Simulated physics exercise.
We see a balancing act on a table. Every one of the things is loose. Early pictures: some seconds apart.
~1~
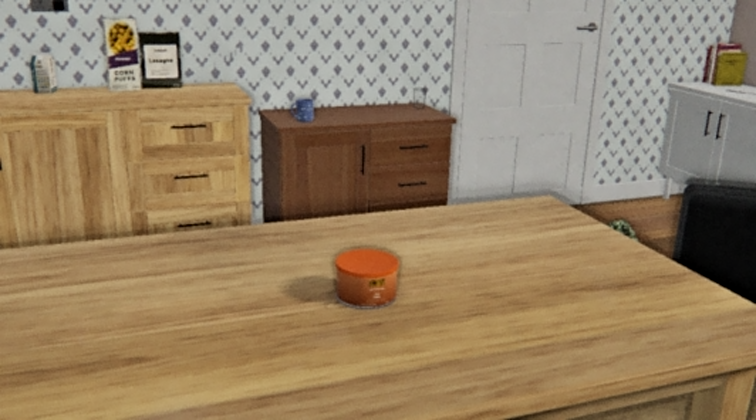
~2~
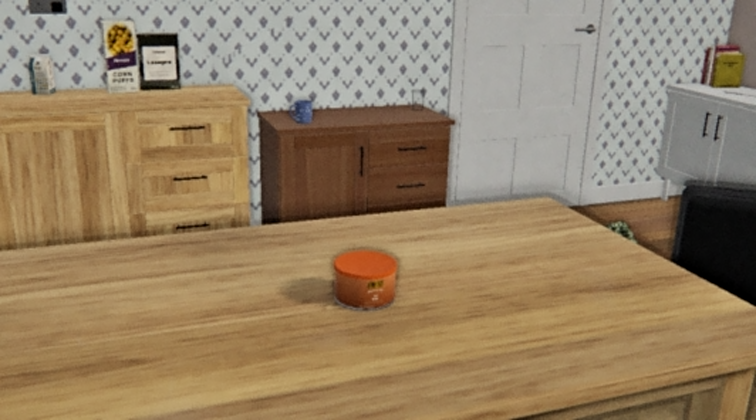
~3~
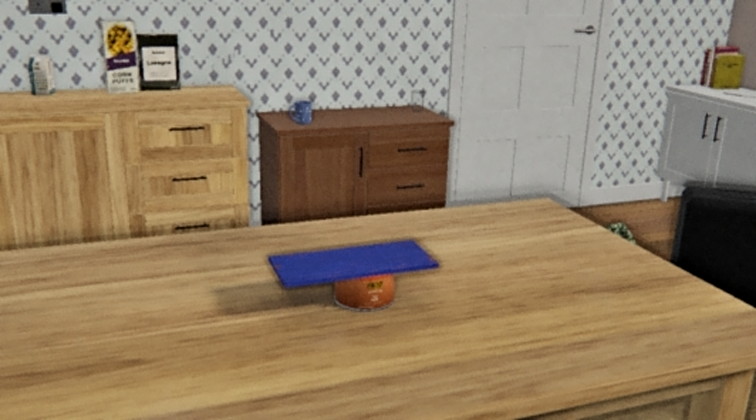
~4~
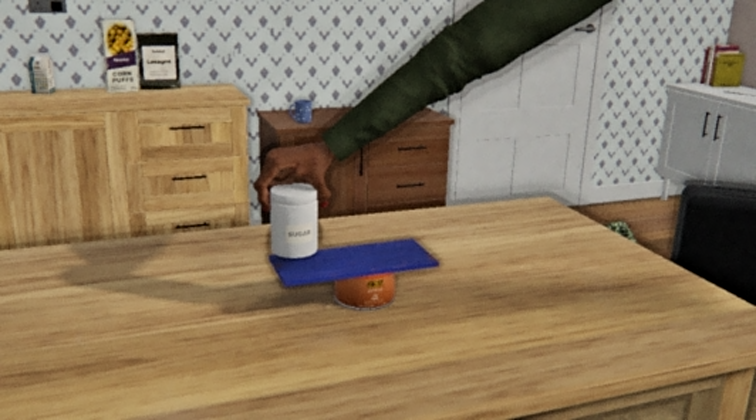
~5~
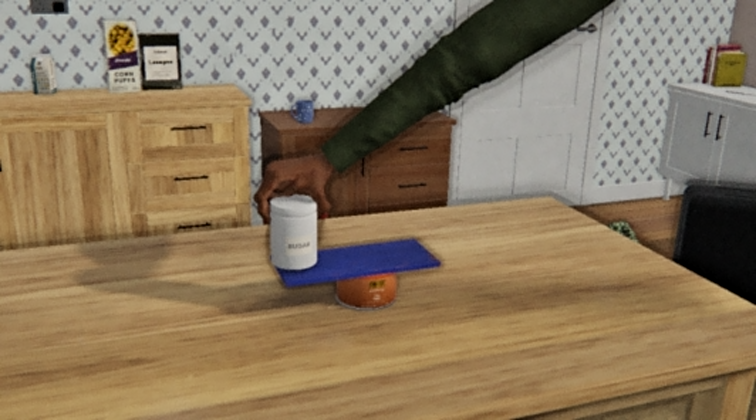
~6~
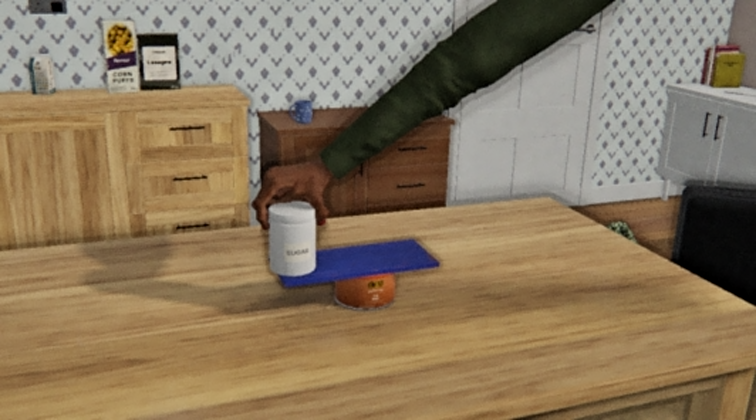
The clip opens on a small orange tub standing alone on a wooden table, and then a blue board appears lying across its top. An arm in a dark green sleeve then brings in a white jar at the board's left end and lowers it slightly, the hand still on it.
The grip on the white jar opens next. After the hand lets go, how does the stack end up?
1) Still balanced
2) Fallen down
2.
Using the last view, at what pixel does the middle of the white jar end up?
Roughly pixel (229, 302) in the last picture.
Then, 0.30 s after the last picture, white jar now fallen; blue board tipped 44° from how it was.
Then, 0.50 s after the last picture, blue board tipped 18° from how it was.
At rest, fallen, white jar; the other 2 in place. Seen from the same camera at the end, white jar near (229, 301). The stack comes apart.
